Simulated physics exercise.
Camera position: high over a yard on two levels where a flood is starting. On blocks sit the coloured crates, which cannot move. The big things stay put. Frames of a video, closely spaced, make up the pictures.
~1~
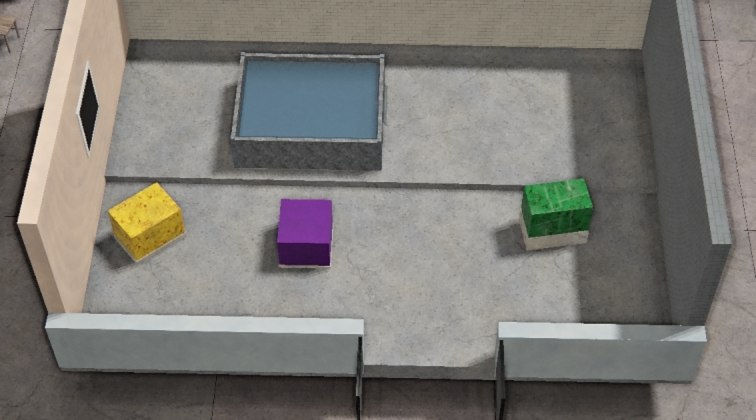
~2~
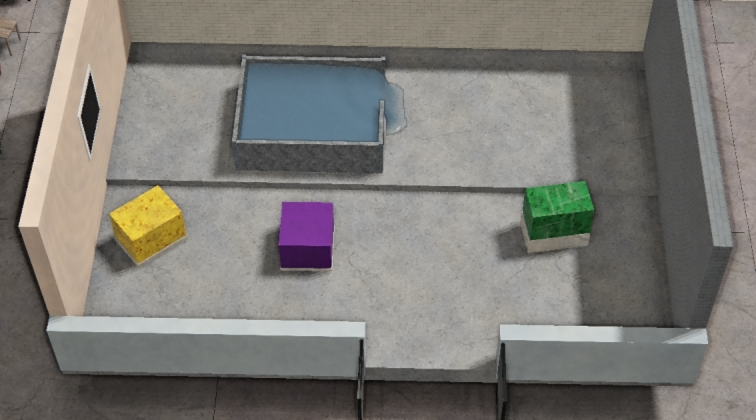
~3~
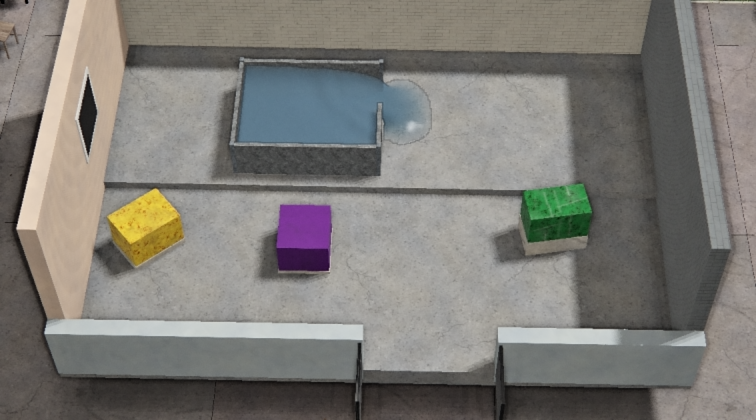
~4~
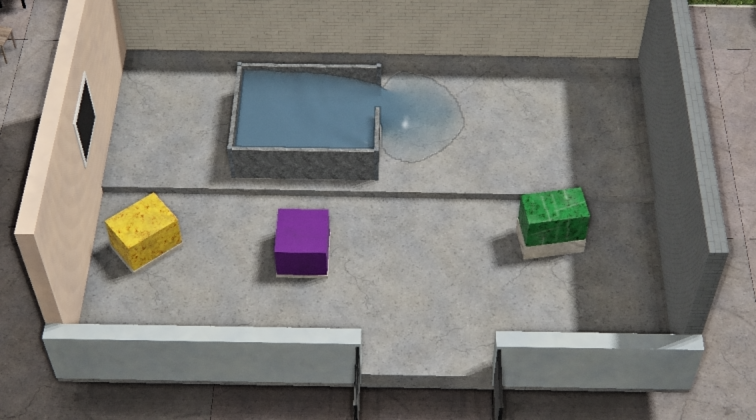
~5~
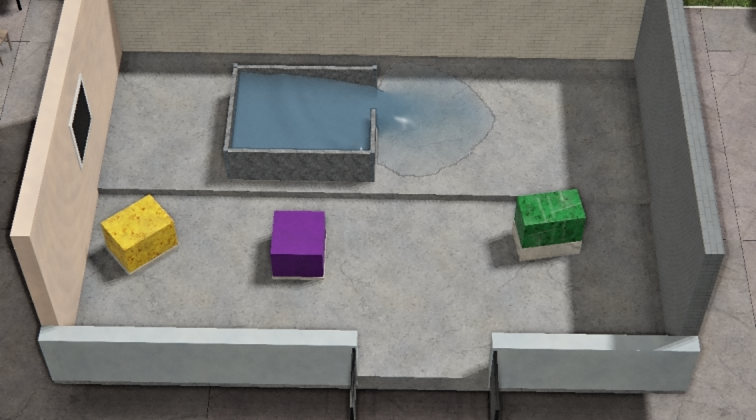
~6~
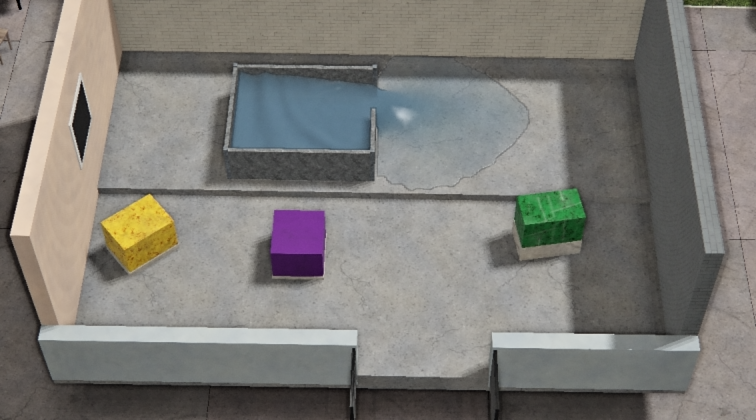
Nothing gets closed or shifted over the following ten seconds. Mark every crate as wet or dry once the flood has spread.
Yellow crate: Dry, green crate: Dry, purple crate: Wet.
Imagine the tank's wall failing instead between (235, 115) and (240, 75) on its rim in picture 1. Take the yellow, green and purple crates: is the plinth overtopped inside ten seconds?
The yellow crate is reached; the green crate is not reached; the purple crate is reached.
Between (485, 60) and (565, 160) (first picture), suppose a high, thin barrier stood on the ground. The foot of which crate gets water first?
The green one gets it first.
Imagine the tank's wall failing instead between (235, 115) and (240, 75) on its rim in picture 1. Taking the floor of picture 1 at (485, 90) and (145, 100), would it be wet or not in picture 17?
Untouched, submerged.
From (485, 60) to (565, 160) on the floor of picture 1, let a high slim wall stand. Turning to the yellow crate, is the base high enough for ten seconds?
Well, the yellow crate comes through dry in the end.
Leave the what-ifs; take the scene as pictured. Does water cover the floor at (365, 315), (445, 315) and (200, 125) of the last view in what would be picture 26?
Point one left clear, point two left clear, point three left clear.
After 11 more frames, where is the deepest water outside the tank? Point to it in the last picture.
Pointing at (634, 64).
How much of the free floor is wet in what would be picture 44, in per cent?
About 45 per cent.
A moment on, water covers 20 % of the floor; the yellow crate not reached, the green crate not reached, the purple crate not reached.
Next, water covers 30 % of the floor; the yellow crate not reached, the green crate water round its plinth, the purple crate not reached.
Then, water covers 35 % of the floor; the yellow crate not reached, the green crate water round its plinth, the purple crate not reached.
Later, water covers 45 % of the floor; the yellow crate not reached, the green crate water round its plinth, the purple crate not reached.
In the end, water covers 70 % of the floor; the yellow crate stayed above the water, the green crate stayed above the water, the purple crate was topped.
